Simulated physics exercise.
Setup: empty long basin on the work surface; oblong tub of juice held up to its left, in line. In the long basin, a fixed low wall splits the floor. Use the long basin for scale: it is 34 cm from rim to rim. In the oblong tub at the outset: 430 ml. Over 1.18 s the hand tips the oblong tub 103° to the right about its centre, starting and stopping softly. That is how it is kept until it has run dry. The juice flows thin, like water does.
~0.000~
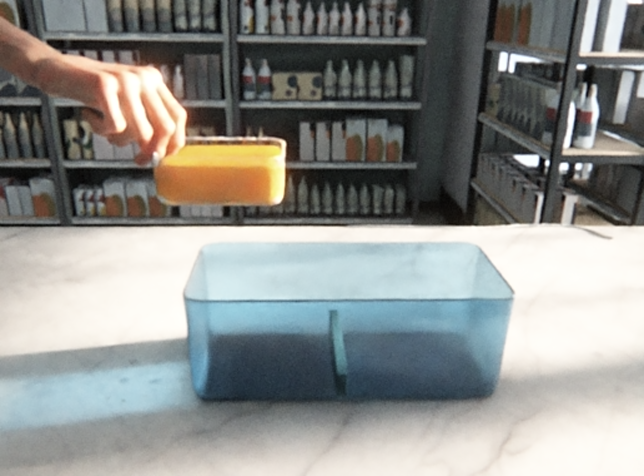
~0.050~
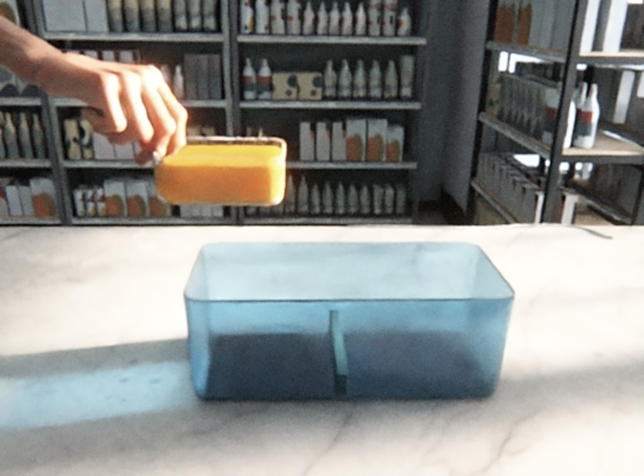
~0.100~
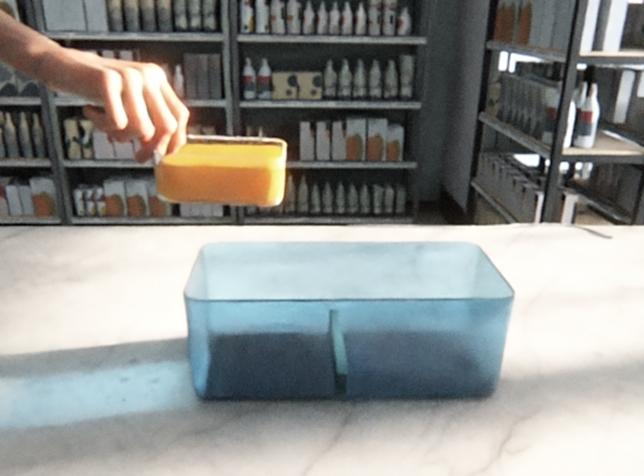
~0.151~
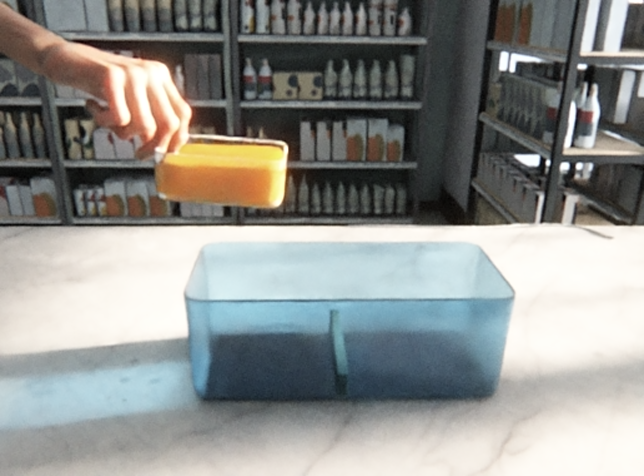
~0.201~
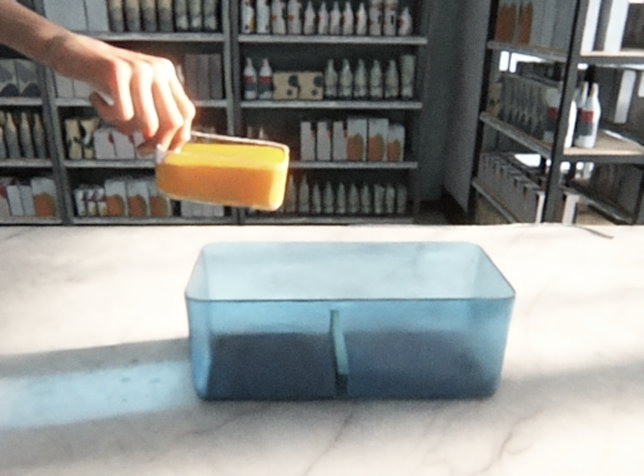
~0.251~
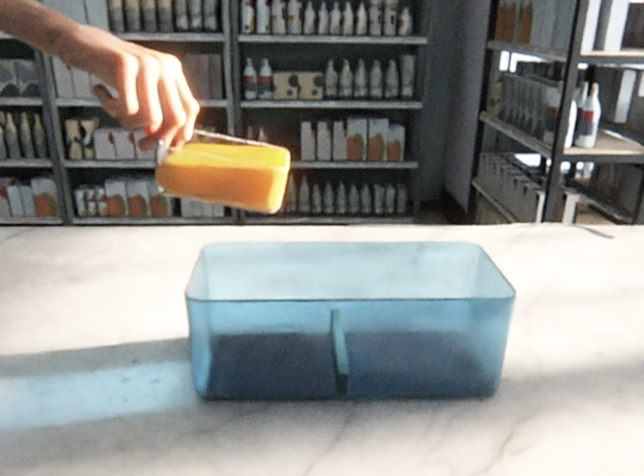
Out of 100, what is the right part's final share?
About 59 out of 100.
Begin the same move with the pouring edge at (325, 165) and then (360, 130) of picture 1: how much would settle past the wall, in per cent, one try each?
The first try gives around 80 percent, the second around 90 percent.
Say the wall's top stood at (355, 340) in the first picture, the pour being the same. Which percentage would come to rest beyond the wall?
Roughly 25 %.
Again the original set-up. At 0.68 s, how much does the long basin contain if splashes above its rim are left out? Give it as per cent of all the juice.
32 %, more or less.
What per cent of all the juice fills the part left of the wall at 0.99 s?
32 %.
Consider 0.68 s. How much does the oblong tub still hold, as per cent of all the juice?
About 30 per cent.
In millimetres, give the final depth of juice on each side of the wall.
About 8 mm left, about 10 mm right.
By 0.68 s the tilt is 64° and 30 per cent is still to pour, 10 is left of the wall and 23 right of it.
By 0.99 s the tilt is 97° and 6 per cent is still to pour, 32 is left of the wall and 58 right of it.
By 1.32 s the tilt is 103° and 0 per cent is still to pour, 40 is left of the wall and 59 right of it.
By 1.68 s the tilt is 103° and 0 per cent is still to pour, 41 is left of the wall and 59 right of it.
At rest 41 per cent lies left of the wall, 59 right of it and 1 outside.
